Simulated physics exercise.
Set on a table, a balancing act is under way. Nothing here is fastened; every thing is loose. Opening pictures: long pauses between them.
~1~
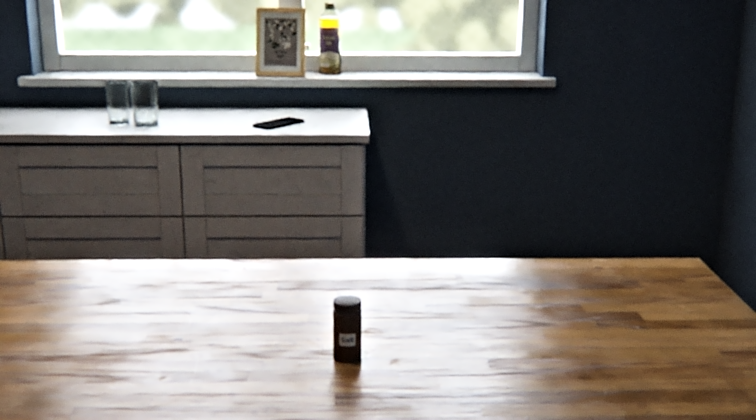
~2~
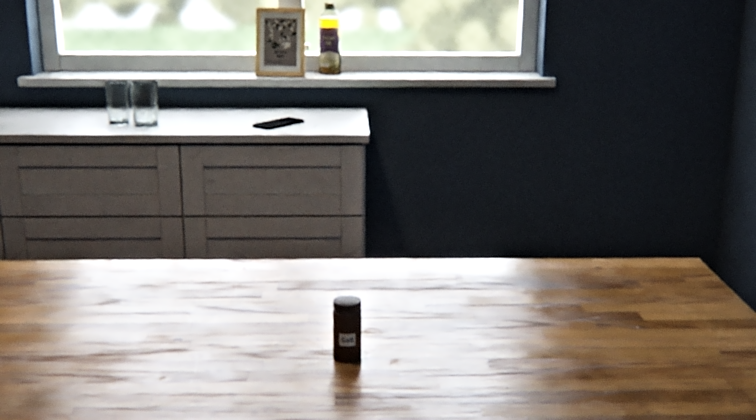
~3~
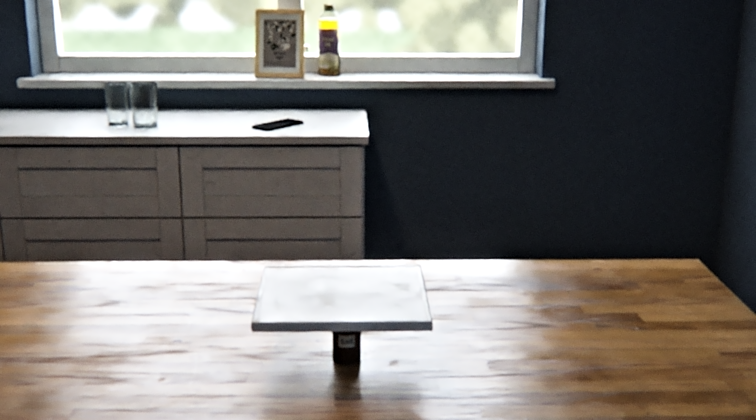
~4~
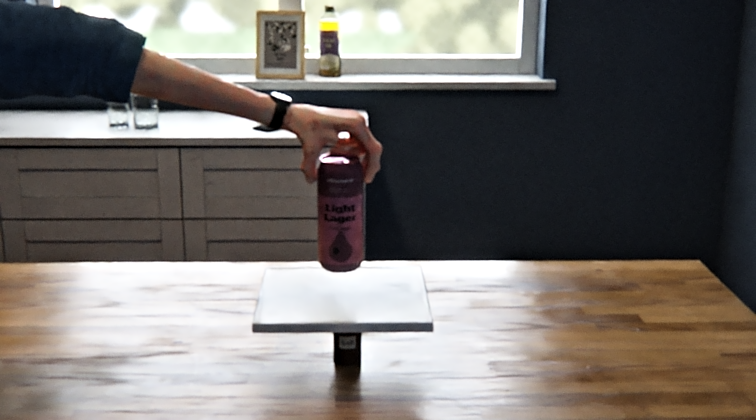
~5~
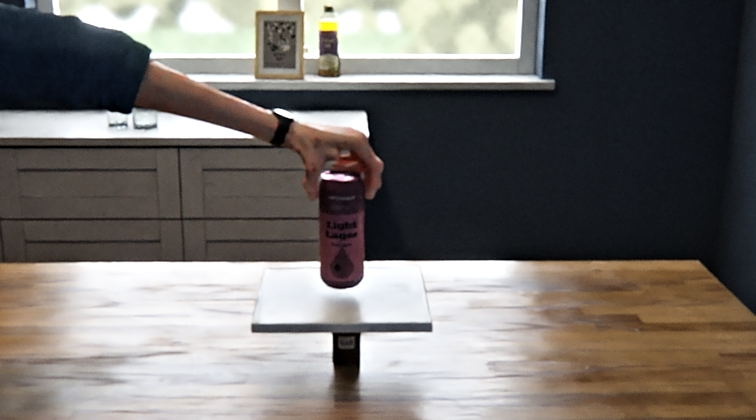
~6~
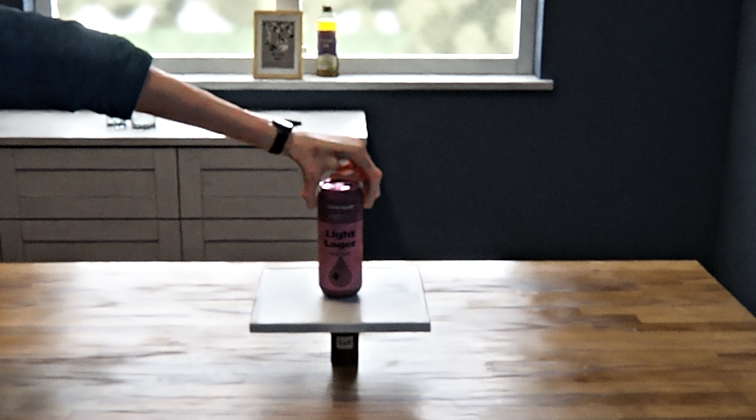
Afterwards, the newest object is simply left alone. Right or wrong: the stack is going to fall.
Wrong, it stays up.
Then, 0.20 s past the last view, nothing moves.
Then, 0.40 s past the last view, pink can resting near (340, 240).
Finally, all 3 still in place. Final places as the last picture's camera would see them, pink can near (340, 240). The stack keeps its balance.
